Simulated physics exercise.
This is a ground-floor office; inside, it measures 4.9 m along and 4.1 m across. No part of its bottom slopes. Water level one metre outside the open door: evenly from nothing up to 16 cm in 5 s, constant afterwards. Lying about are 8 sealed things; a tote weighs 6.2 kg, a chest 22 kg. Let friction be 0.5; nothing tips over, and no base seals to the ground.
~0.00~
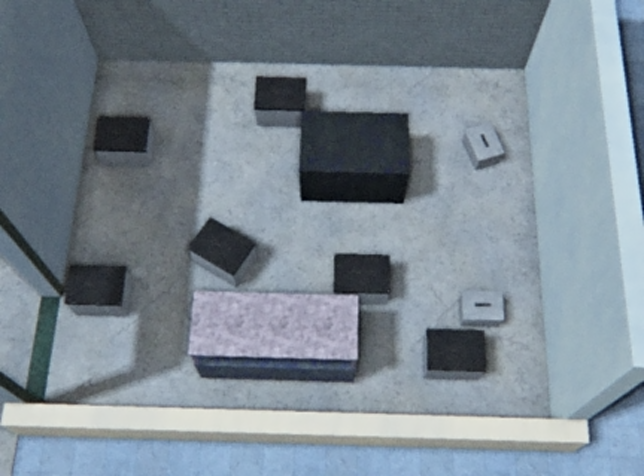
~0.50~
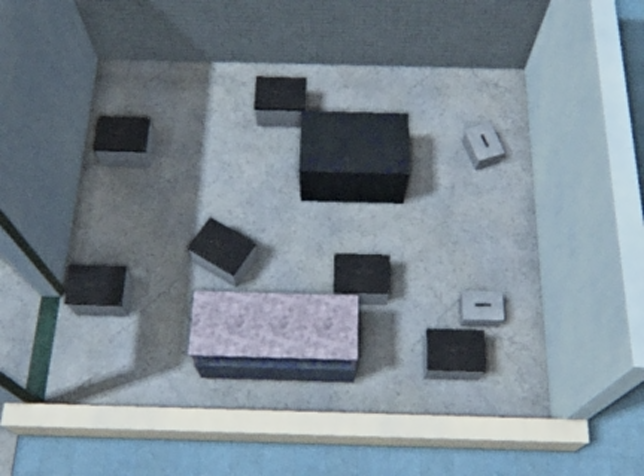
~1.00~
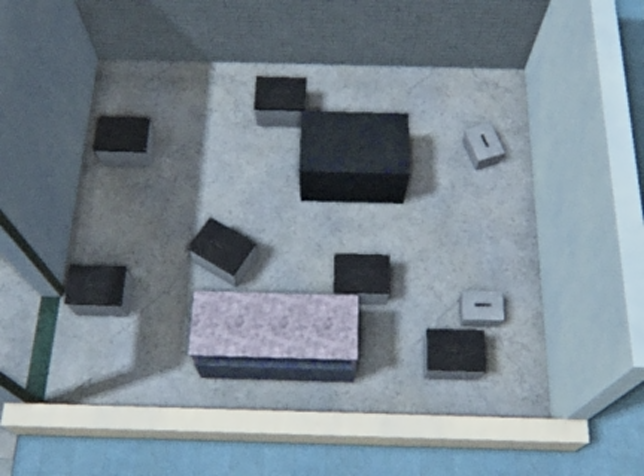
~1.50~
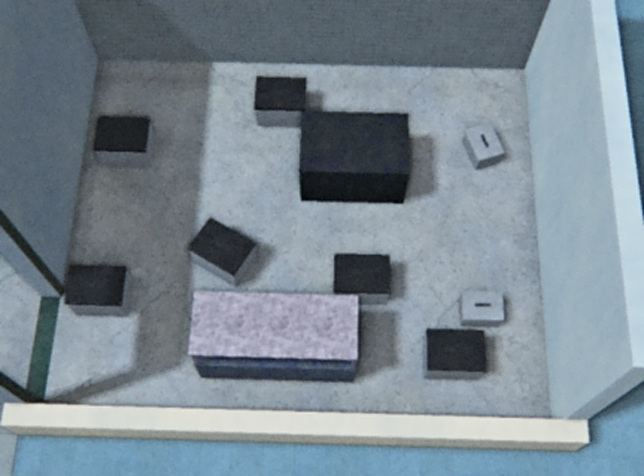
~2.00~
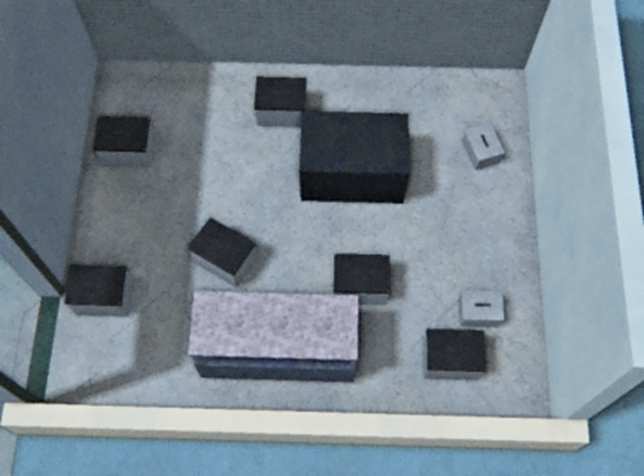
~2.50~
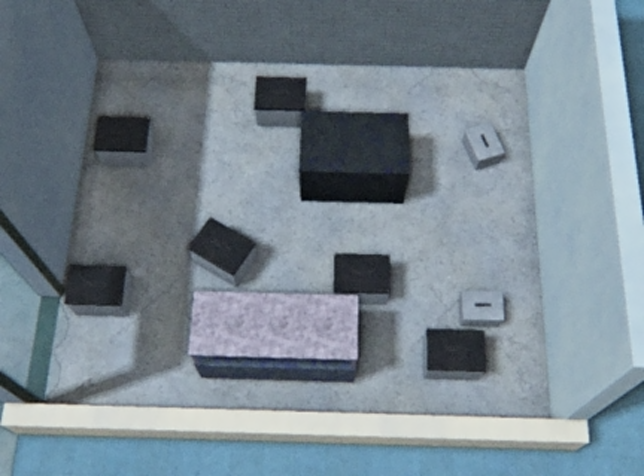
A ground-floor office with pale walls and a flat grey floor is seen from high above, with blue outside along the front. Six small dark-topped boxes are scattered around a large black block near the back and a long pink-topped one in front, with two pale grey boxes at right. The camera and objects stay still while the pale ground outside the left opening turns blue-green.
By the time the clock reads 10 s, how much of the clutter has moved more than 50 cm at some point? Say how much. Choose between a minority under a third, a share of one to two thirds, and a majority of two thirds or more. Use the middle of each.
A minority under a third.
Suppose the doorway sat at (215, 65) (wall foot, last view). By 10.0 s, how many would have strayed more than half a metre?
The count would be 0.
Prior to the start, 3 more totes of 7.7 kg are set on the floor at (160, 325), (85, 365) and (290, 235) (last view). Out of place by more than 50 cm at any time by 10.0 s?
Order as given - above the limit, above the limit, inside the limit.
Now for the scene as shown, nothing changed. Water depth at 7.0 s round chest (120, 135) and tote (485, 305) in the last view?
First roughly 2 cm, second roughly 0 cm.
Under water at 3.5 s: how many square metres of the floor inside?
My estimate is roughly 1.0 m2.
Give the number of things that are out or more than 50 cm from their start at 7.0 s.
It comes to 0.
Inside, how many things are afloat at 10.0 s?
0.
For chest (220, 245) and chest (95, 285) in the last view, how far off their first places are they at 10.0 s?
First 0 cm, then 0 cm.
After 3.5 s 0 of 8 are over 50 cm from their spots; 0 afloat.
After 4.5 s 0 of 8 are over 50 cm from their spots; 0 afloat.
After 7.0 s 0 of 8 are over 50 cm from their spots; 0 afloat.
After 10.0 s 0 of 8 are over 50 cm from their spots, and 0 have been at some point; 0 afloat.
